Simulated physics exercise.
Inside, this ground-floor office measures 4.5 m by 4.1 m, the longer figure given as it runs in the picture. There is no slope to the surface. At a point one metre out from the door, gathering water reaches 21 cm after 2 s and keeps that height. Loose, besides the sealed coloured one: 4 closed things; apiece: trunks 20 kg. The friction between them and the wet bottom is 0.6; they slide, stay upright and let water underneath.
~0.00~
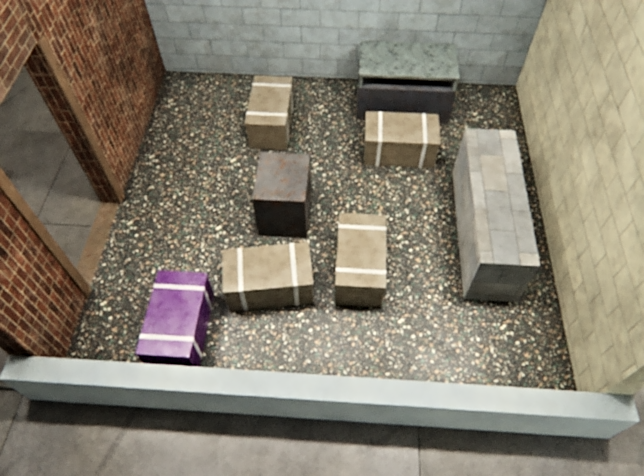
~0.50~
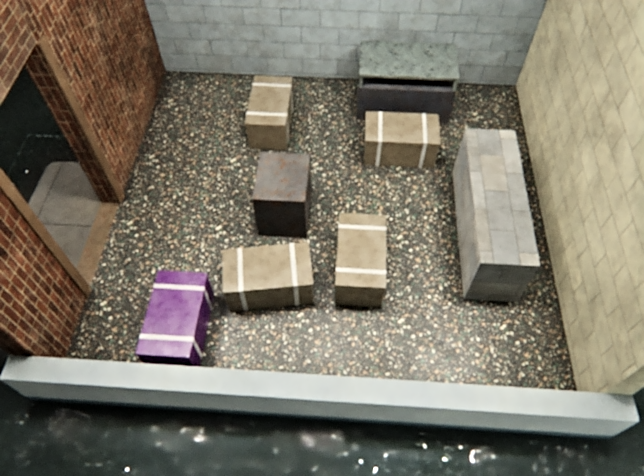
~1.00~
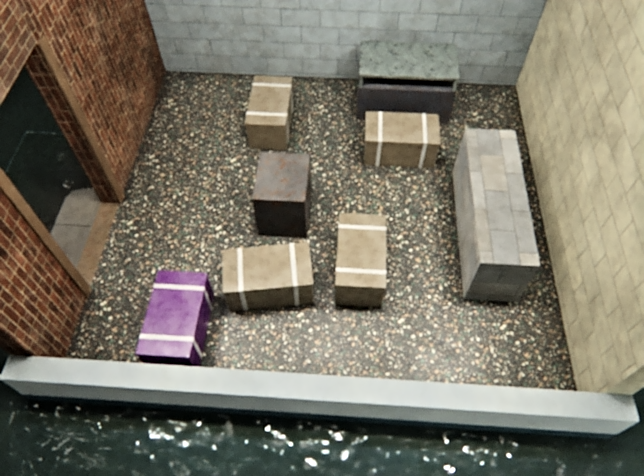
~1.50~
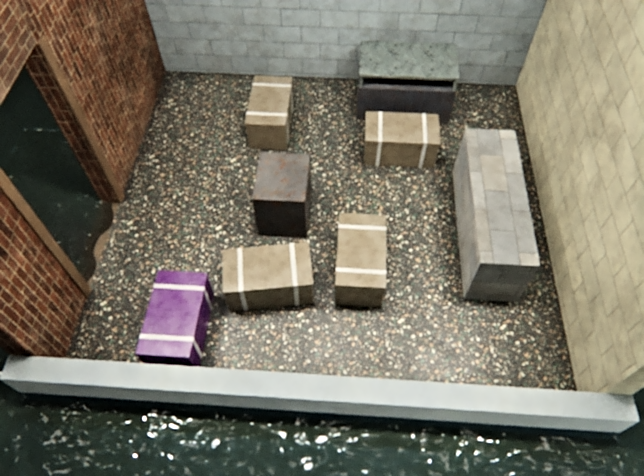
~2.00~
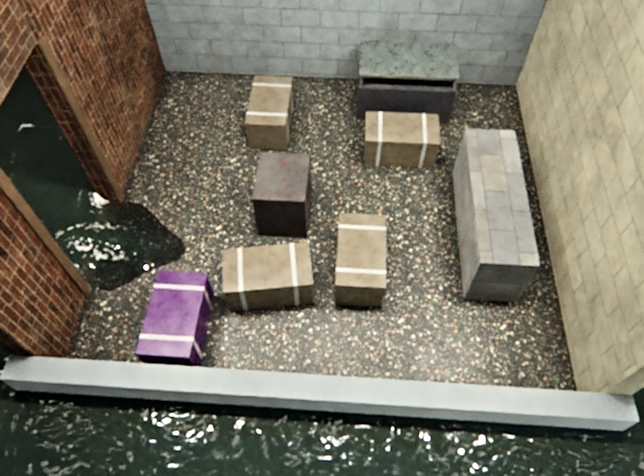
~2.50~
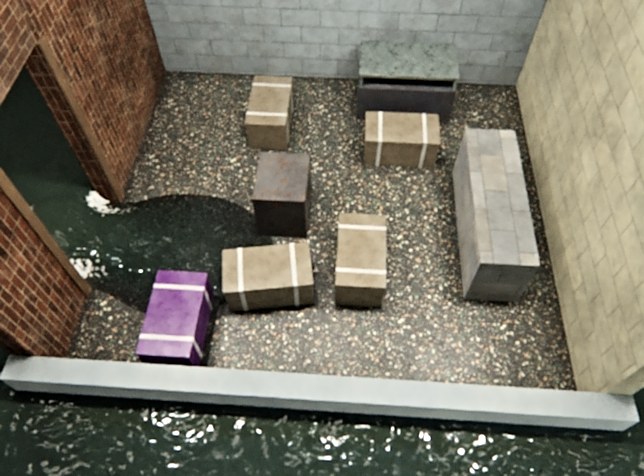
The clip opens on a dry, speckled floor holding a purple trunk, strapped tan boxes and darker and grey blocks. Dark water covers the paving beyond the front wall and outside the left doorway, then enters through the doorway and spreads toward the dark block, while the objects stay still.
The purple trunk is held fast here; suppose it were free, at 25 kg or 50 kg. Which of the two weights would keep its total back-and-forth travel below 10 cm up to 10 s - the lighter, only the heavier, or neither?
It needs the heavy one.
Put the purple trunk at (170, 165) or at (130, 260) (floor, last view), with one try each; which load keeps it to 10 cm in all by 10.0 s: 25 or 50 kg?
At the first spot the lesser mass is plenty, at the second nothing offered works.
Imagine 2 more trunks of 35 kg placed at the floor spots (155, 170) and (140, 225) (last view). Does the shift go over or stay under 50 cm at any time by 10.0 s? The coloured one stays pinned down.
Those two come out inside the line and over the line, in that order.
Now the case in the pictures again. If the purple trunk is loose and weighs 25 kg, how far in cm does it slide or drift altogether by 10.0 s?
Total path: Roughly 250 cm.
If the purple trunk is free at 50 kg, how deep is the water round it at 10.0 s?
Something like 8 centimetres.
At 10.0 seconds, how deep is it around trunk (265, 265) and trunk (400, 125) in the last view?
Close to 11 and 9 centimetres.
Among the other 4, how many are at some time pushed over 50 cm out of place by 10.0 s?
The answer here is 3.
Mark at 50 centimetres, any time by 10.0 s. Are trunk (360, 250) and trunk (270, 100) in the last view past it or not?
Exceeds it; falls short.
After 3.5 s the purple trunk would be 11 cm from its start with 25 kg and 0 cm from its start with 50 kg; 6 cm of water round it then.
After 4.5 s the purple trunk would be 66 cm from its start with 25 kg and 0 cm from its start with 50 kg; 6 cm of water round it then.
After 7.0 s the purple trunk would be 149 cm from its start with 25 kg and 0 cm from its start with 50 kg; 7 cm of water round it then.
After 10.0 s the purple trunk would be 228 cm from its start with 25 kg and 0 cm from its start with 50 kg; 8 cm of water round it then.
